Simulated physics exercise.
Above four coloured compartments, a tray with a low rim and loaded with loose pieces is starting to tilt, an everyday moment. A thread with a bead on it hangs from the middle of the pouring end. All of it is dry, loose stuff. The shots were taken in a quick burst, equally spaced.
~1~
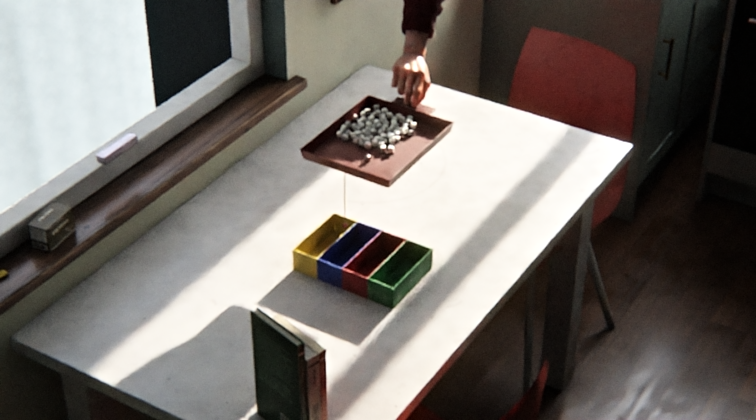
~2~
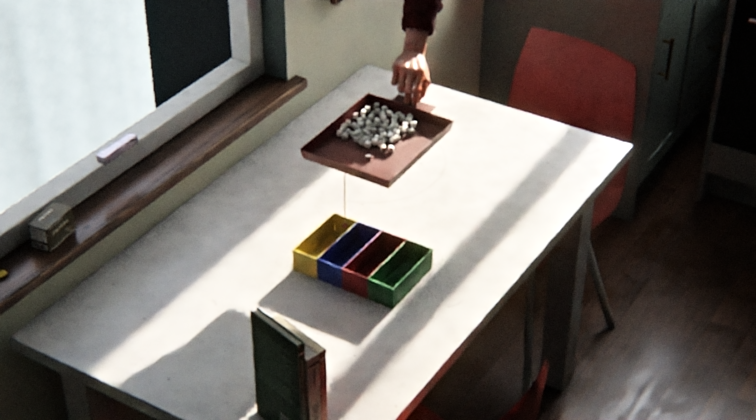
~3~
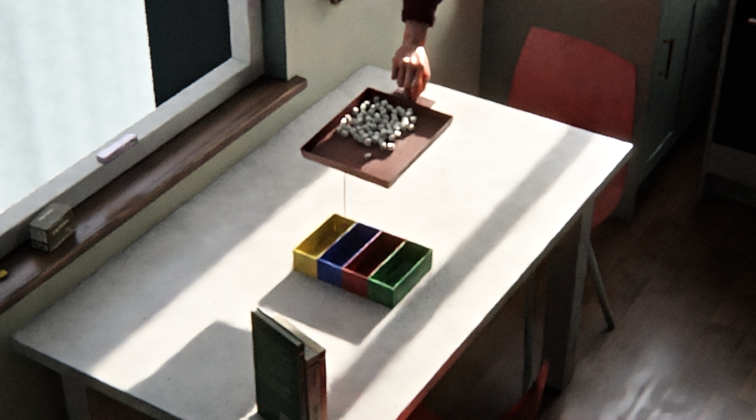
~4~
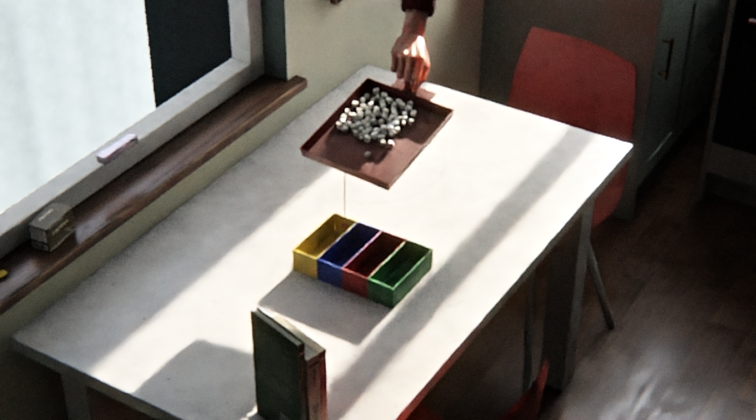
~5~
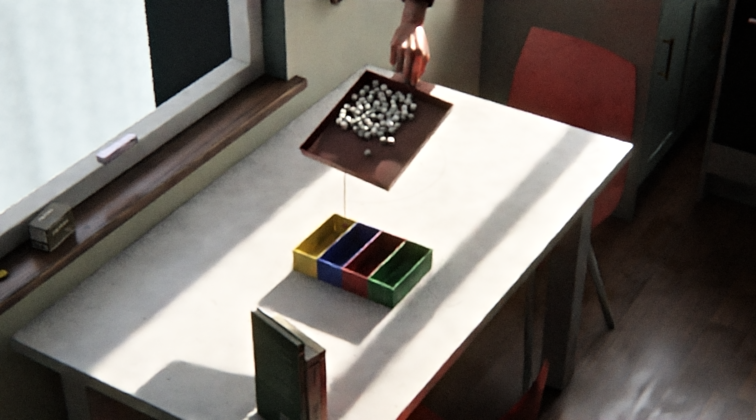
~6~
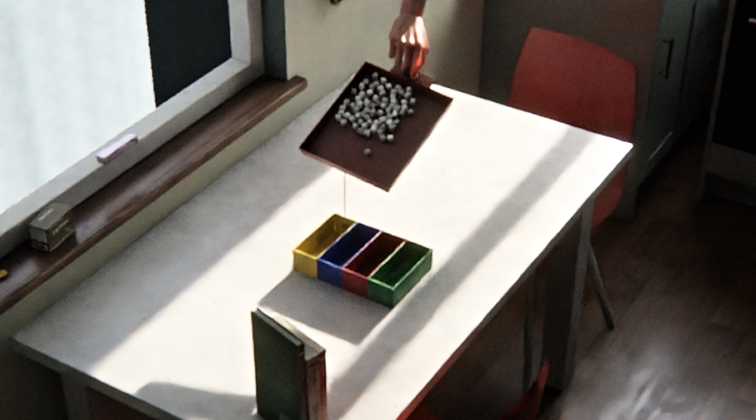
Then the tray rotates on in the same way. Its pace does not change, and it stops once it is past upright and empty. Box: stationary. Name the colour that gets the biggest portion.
Red.
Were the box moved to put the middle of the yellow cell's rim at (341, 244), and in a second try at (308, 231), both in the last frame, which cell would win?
First blue, then green.
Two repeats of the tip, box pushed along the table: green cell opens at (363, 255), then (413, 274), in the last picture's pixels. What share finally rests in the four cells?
About 70 per cent, then about 100 per cent.
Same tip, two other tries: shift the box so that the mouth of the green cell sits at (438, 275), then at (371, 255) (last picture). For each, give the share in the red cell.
Close to 0 in a hundred, then close to 20 in a hundred.
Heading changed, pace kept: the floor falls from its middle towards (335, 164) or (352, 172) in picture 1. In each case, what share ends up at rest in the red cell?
Around 0 per cent first, around 20 per cent next.
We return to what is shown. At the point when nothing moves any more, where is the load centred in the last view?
Once nothing moves, the middle sits near (365, 275).
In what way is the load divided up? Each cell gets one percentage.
In per cent, yellow cell 0, blue cell 30, red cell 50 and green cell 20.
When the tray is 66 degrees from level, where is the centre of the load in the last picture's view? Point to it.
In the last view the centre sits at roughly (367, 171).
Soon, tray tipped steeply; nearly all on the tray; a small part falling or outside the box.
A while on, tray tipped past a quarter turn; about two thirds on the tray; about a quarter in the red cell; a small part in the green cell; a stray few in the blue cell; a small part falling or outside the box.
Towards the end, tray tipped past a quarter turn; about half in the red cell; about a third in the blue cell; a small part in the green cell; a stray few in the yellow cell; a stray few falling or outside the box.
Finally, tray tipped past a quarter turn; about half in the red cell; about a third in the blue cell; a small part in the green cell; a stray few in the yellow cell; a stray few outside the box.
